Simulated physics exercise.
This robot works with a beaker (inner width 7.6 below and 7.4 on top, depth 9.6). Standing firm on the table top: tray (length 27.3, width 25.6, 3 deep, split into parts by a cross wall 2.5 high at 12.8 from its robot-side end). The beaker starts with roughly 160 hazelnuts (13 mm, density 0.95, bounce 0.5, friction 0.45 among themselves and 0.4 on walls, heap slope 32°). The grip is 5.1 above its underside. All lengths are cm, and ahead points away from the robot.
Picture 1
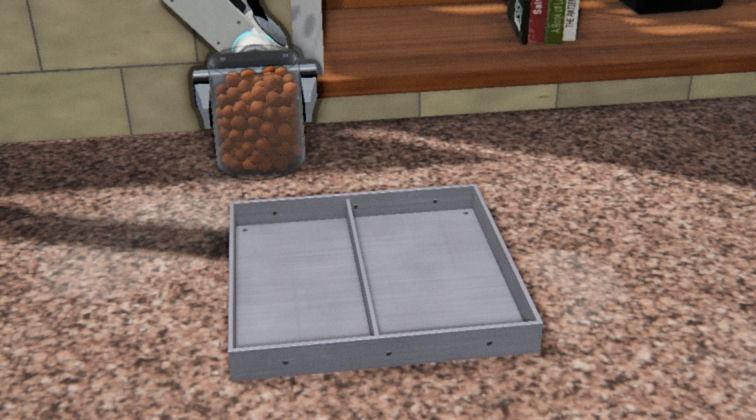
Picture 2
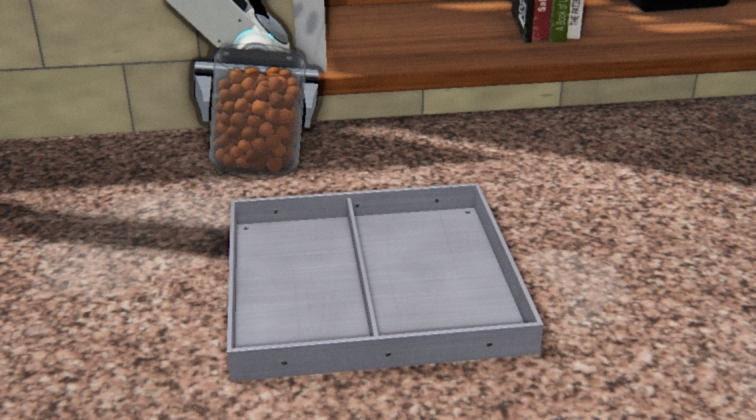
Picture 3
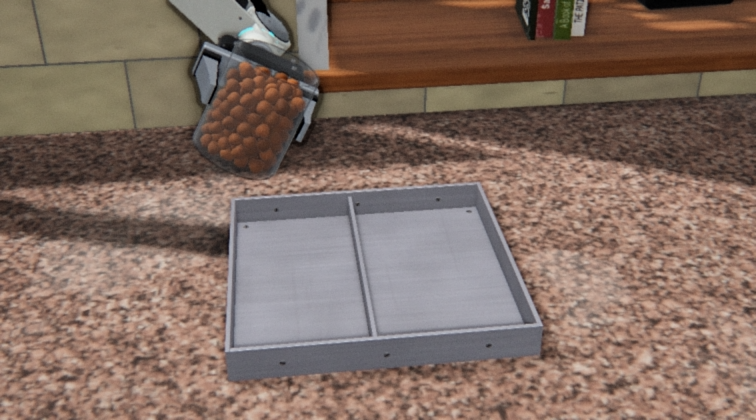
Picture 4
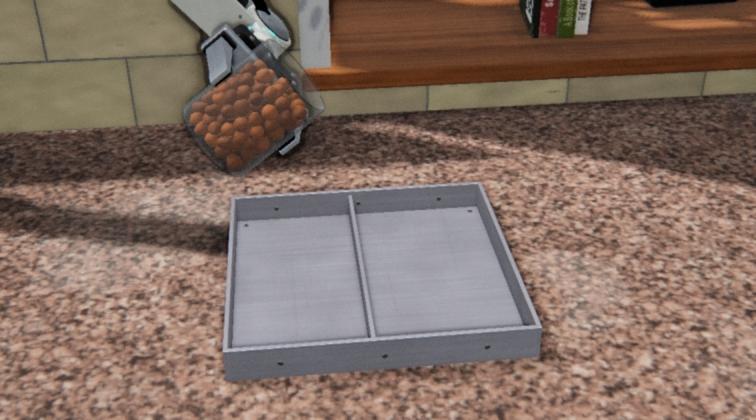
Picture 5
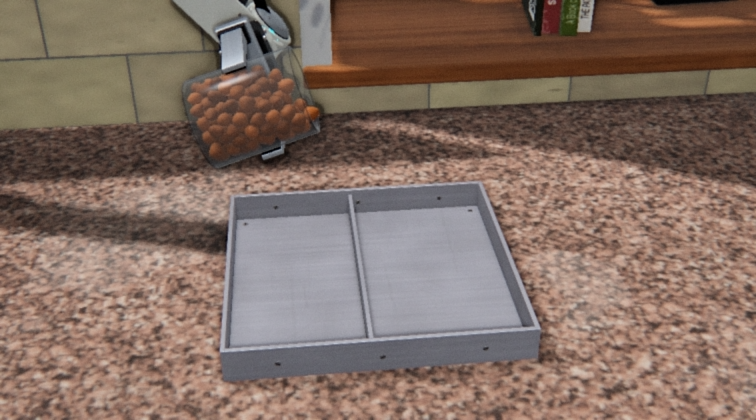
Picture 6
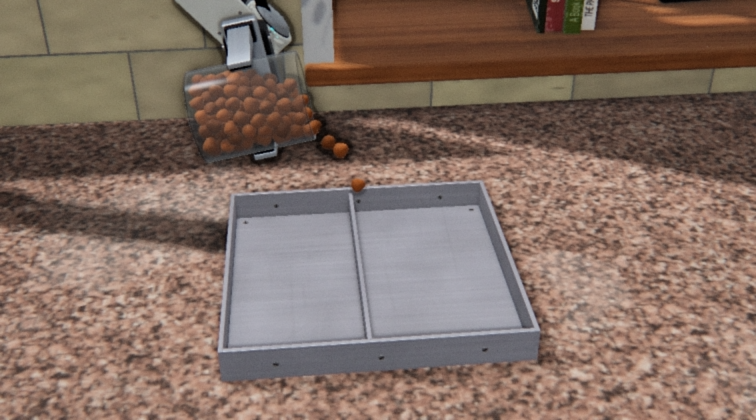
A white and grey robot arm grips a clear beaker of round brown hazelnuts at the upper left, above a speckled reddish-brown counter seen from slightly above. A grey tray split by a thin wall sits in front, with pale tiles, a wooden shelf and books behind. The arm tilts the beaker steadily to the right until it lies nearly sideways, and a few nuts tumble out towards the tray's back edge.
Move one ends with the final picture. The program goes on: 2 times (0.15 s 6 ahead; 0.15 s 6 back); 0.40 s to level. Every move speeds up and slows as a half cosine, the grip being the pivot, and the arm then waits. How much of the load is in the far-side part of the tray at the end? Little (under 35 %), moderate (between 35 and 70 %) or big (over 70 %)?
Share in the far-side part of the tray: Moderate (between 35 and 70 %).
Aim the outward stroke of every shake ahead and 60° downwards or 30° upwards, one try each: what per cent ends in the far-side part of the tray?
Some 15 and 70 per cent.
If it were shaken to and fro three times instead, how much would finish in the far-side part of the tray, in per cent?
It would be near 55 per cent.
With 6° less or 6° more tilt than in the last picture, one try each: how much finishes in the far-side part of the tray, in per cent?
Some 35 and 65 per cent.
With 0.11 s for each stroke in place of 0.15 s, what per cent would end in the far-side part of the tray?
In that case some 65 per cent.
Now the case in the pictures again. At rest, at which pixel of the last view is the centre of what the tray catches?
At about (423, 269).
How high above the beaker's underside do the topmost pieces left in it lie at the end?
About 5.0 cm.
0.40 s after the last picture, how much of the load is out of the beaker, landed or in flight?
Some 45 per cent.
Then, 0.40 s on, tilted 80° forward, highest piece 21 above the table; 85 in the beaker, 58 in the far-side part, 13 in the robot-side part, 2 in flight or on a rim.
Then, 0.80 s on, tilted 40° forward, highest piece 21 above the table; 82 in the far-side part, 49 in the beaker, 25 in the robot-side part, 1 on the table or floor, 1 in flight or on a rim.
Then, 1.20 s on, level, highest piece 20 above the table; 82 in the far-side part, 49 in the beaker, 25 in the robot-side part, 2 on the table or floor.
Then, 2.25 s on, level, highest piece 20 above the table; 82 in the far-side part, 49 in the beaker, 25 in the robot-side part, 2 on the table or floor.
In the end, 82 in the far-side part, 49 in the beaker, 25 in the robot-side part, 2 on the table or floor. That is 52 % in the far-side part of the tray.
